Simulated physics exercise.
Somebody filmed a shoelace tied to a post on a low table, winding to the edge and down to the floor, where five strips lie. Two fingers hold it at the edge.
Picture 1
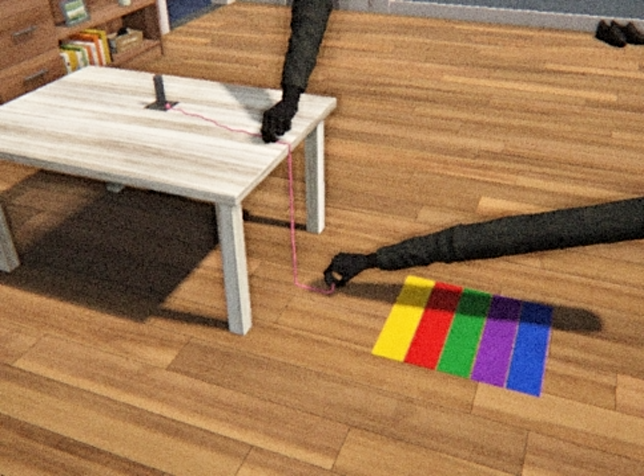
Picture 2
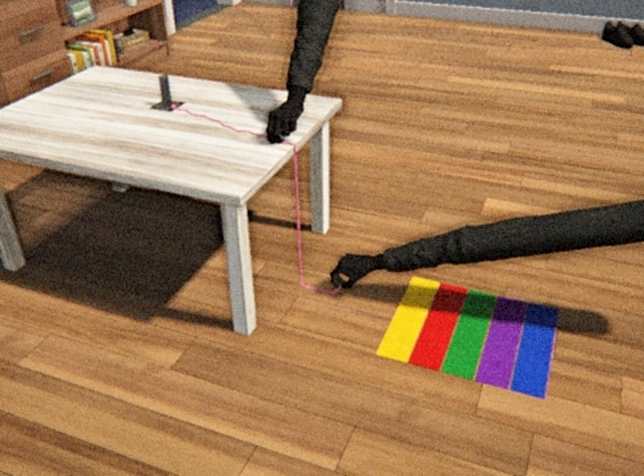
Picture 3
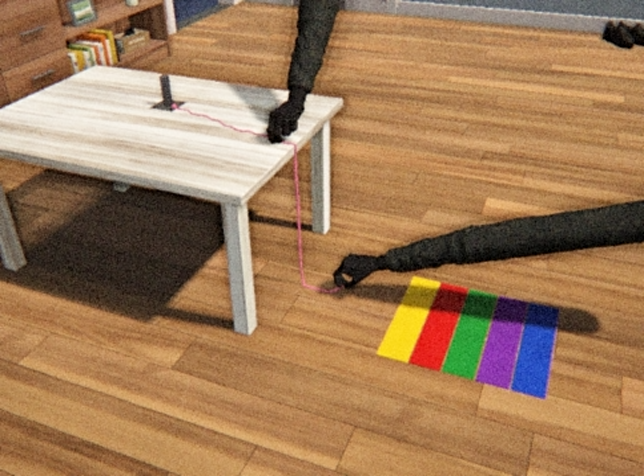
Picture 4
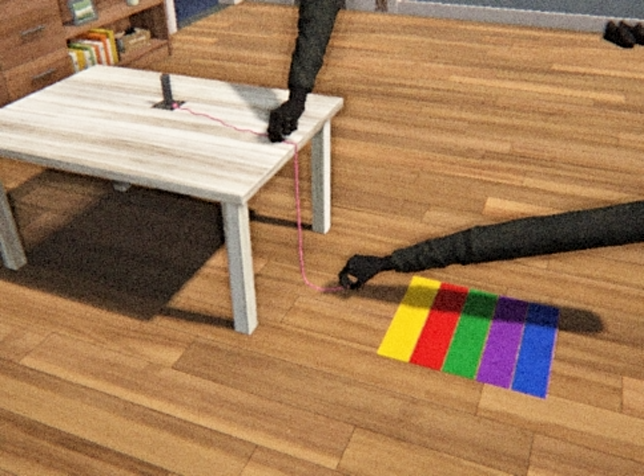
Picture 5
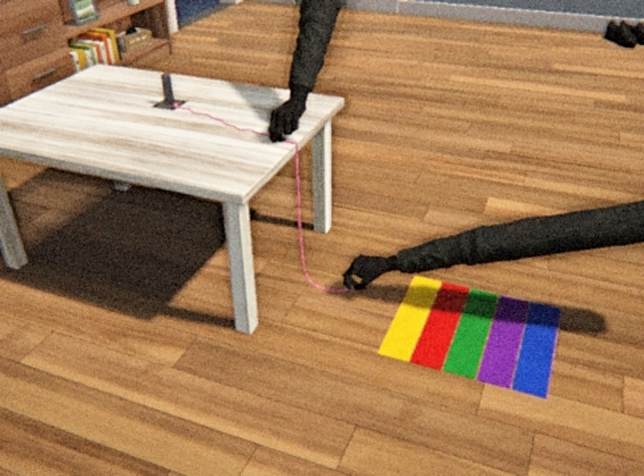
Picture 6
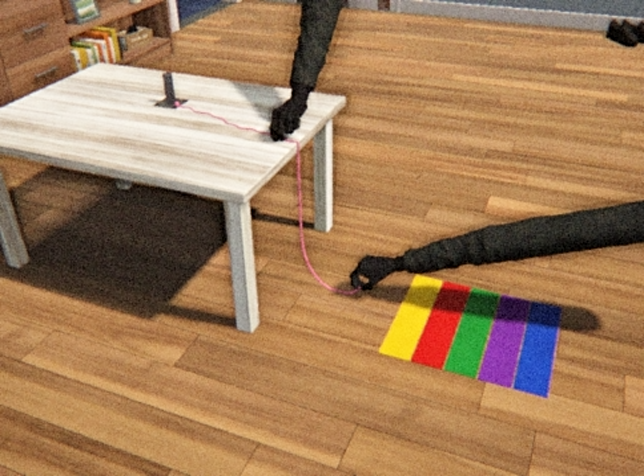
In a room with a wooden floor, a thin pink cord runs from a small dark post across a pale table, under one dark hand at the edge, and down to another hand near five coloured strips. The lower hand slowly draws the cord's end slightly right, toward the yellow strip, while the upper hand stays at the edge.
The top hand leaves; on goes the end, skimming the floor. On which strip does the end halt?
It halts on the red strip.
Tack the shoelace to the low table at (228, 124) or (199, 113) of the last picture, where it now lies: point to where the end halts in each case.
In that order: (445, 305) and (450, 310).
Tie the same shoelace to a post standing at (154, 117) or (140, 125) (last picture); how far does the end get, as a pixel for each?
Near (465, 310) and (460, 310).
A little later, end near (392, 295); short of the strips.
Next, end near (429, 304); over yellow.
When it is tight, end near (450, 309); over red. Over red.
